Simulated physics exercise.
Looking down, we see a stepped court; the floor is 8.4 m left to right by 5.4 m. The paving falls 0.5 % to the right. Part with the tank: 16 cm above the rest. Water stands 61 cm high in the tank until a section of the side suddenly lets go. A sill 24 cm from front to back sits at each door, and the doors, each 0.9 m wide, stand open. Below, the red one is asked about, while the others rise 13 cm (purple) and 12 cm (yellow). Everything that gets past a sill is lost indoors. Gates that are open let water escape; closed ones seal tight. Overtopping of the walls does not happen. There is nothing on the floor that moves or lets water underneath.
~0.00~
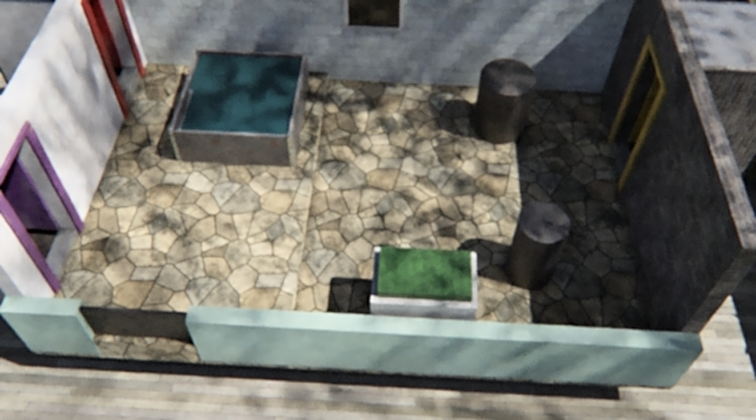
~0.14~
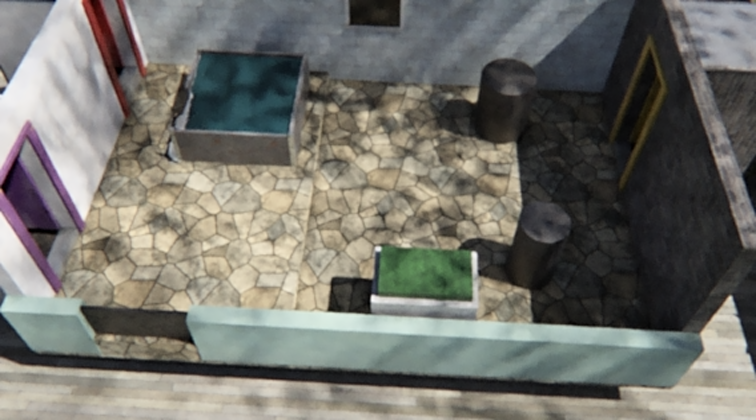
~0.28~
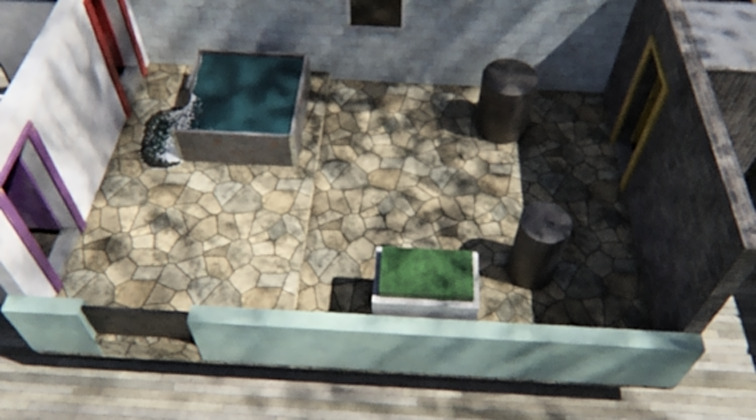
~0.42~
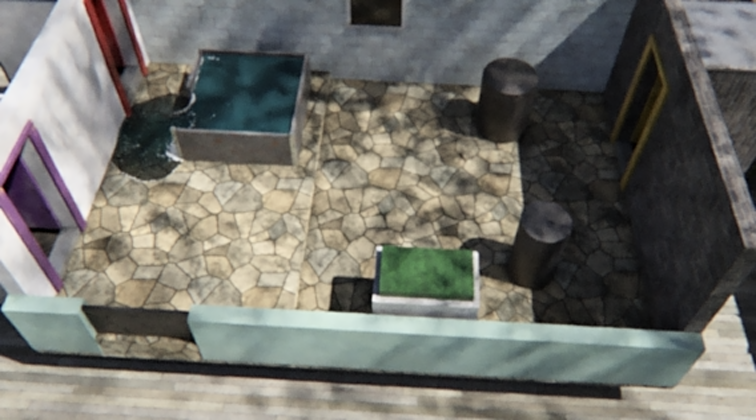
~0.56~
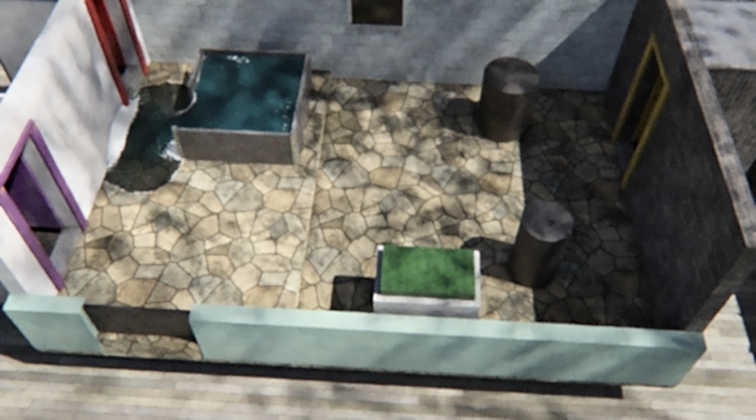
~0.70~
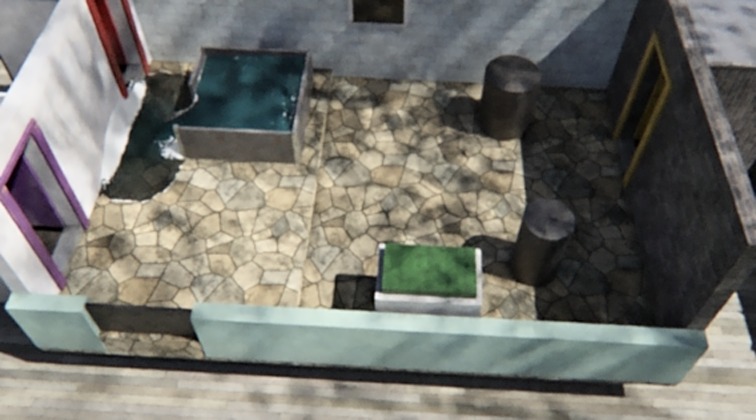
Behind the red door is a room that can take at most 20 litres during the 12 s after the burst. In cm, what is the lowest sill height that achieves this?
About 17 cm.
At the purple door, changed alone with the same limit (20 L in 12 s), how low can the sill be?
Door purple, min height approx. 7.0 cm.
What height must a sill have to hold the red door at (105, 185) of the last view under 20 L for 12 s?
About 20 cm.
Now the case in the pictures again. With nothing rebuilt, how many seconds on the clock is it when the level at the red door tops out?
I'd say near 1.2 seconds.
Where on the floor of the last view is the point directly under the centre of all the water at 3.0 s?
(202, 149), roughly.
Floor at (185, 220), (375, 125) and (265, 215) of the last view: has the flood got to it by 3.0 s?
Well, in sequence they're soaked, bone-dry and bone-dry.
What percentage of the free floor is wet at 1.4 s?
Around 10 per cent of the free floor.
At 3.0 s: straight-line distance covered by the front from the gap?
4.4 m.
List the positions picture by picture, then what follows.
The tank at (242, 94) is whole and still, 61 cm deep; the red door at (118, 50) is dry, in the first picture.
The gap is at (187, 128), the front 0.3 m out at (171, 142); the back of the tank holds 61 cm, in the second picture.
The front is at (148, 131), 0.8 m from the gap at (189, 130); 0.8 m2 of floor is wet, 61 cm left at the back, in the third picture.
The gap is at (189, 130), the front 1.2 m out at (130, 112); the back of the tank holds 61 cm, in the fourth picture.
The front is at (139, 92), 1.3 m from the gap at (190, 129); 2.3 m2 of floor is wet, 59 cm left at the back, in the fifth picture.
The gap is at (192, 127), the front 1.5 m out at (146, 77); the back of the tank holds 53 cm; water is at the red door at (123, 47), in the sixth picture.
After 1.4 s water covers 10 % of the floor, deepest (44 cm) near (133, 138); 18 cm at the red door, 1 litre in over its 26 cm sill.
After 3.0 s water covers 30 % of the floor, deepest (27 cm) near (147, 73); 16 cm at the red door, 1 litre in over its 26 cm sill.
After 12.0 s water covers 90 % of the floor, deepest (10 cm) near (543, 99); 6 cm at the red door, 1 litre in over its 26 cm sill.
At the red door as built, the water arrived by 0.6 s and peaked near 19 cm at 1.2 s.
Run again over the same 12 s with other heights there, 43 litres in over 13 cm, 7 litres over 20.5 cm. The limit of 20 litres is kept from about 17 cm up.
